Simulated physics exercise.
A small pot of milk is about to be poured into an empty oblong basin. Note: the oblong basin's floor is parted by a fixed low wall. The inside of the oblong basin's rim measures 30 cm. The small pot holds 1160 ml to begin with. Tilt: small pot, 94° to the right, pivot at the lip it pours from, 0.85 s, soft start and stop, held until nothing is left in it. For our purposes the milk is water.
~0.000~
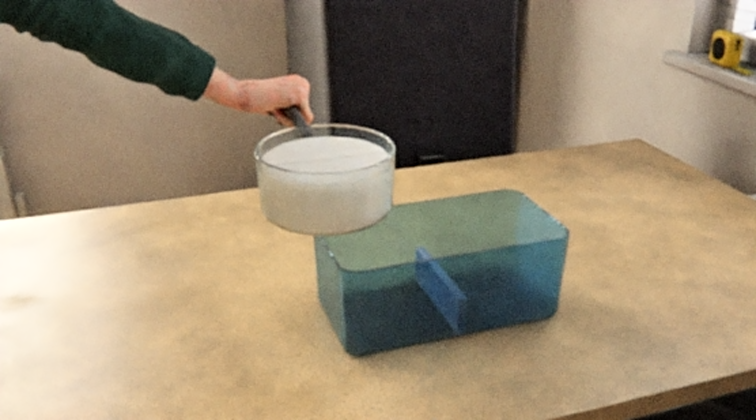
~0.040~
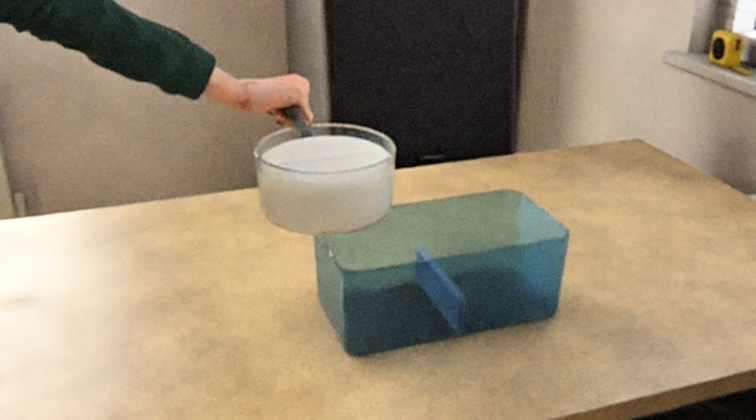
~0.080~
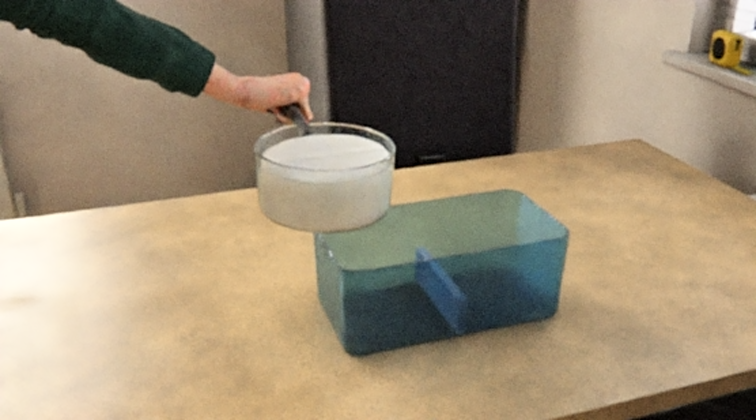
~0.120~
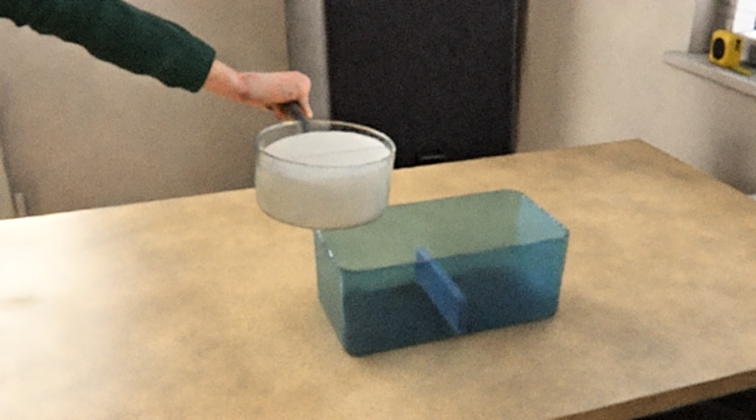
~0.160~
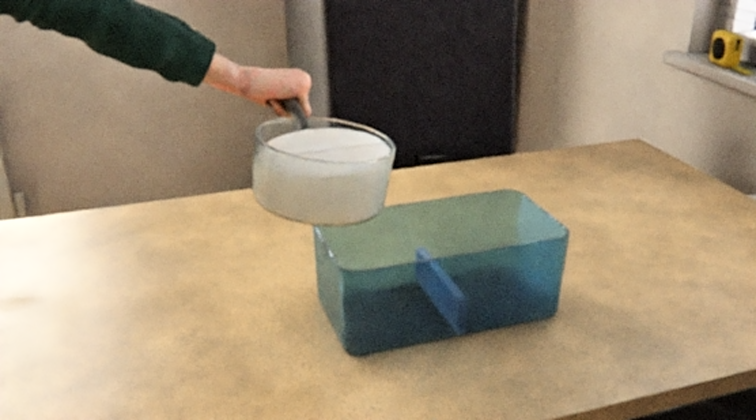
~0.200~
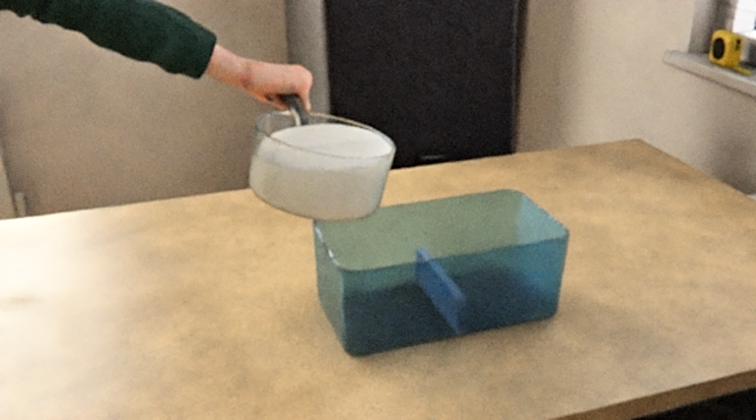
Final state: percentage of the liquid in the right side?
Approximately 81 %.
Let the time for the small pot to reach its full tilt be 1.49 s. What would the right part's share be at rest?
Then it comes to around 90 per cent.
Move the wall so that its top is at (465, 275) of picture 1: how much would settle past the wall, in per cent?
That would be about 50 in a hundred, I'd say.
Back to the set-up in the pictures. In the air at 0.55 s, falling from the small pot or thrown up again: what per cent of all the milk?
It comes to roughly 32 per cent.
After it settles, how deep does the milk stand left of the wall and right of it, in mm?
On the left it stands about 10 mm, on the right about 46 mm.
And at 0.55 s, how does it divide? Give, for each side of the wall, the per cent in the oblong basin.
3 on the left, 2 on the right, roughly.
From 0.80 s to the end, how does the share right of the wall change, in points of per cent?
It ends up higher by roughly 24.
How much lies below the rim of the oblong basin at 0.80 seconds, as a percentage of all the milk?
Around 60 in a hundred.
Then, 0.55 s in, the tilt is 67° and 65 per cent is still to pour, 3 is left of the wall and 2 right of it.
Then, 0.80 s in, the tilt is 93° and 13 per cent is still to pour, 3 is left of the wall and 56 right of it.
Then, 1.06 s in, the tilt is 94° and 3 per cent is still to pour, 12 is left of the wall and 79 right of it.
Then, 1.35 s in, the tilt is 94° and 1 per cent is still to pour, 16 is left of the wall and 81 right of it.
Finally, 18 per cent lies left of the wall, 81 right of it and 1 outside.
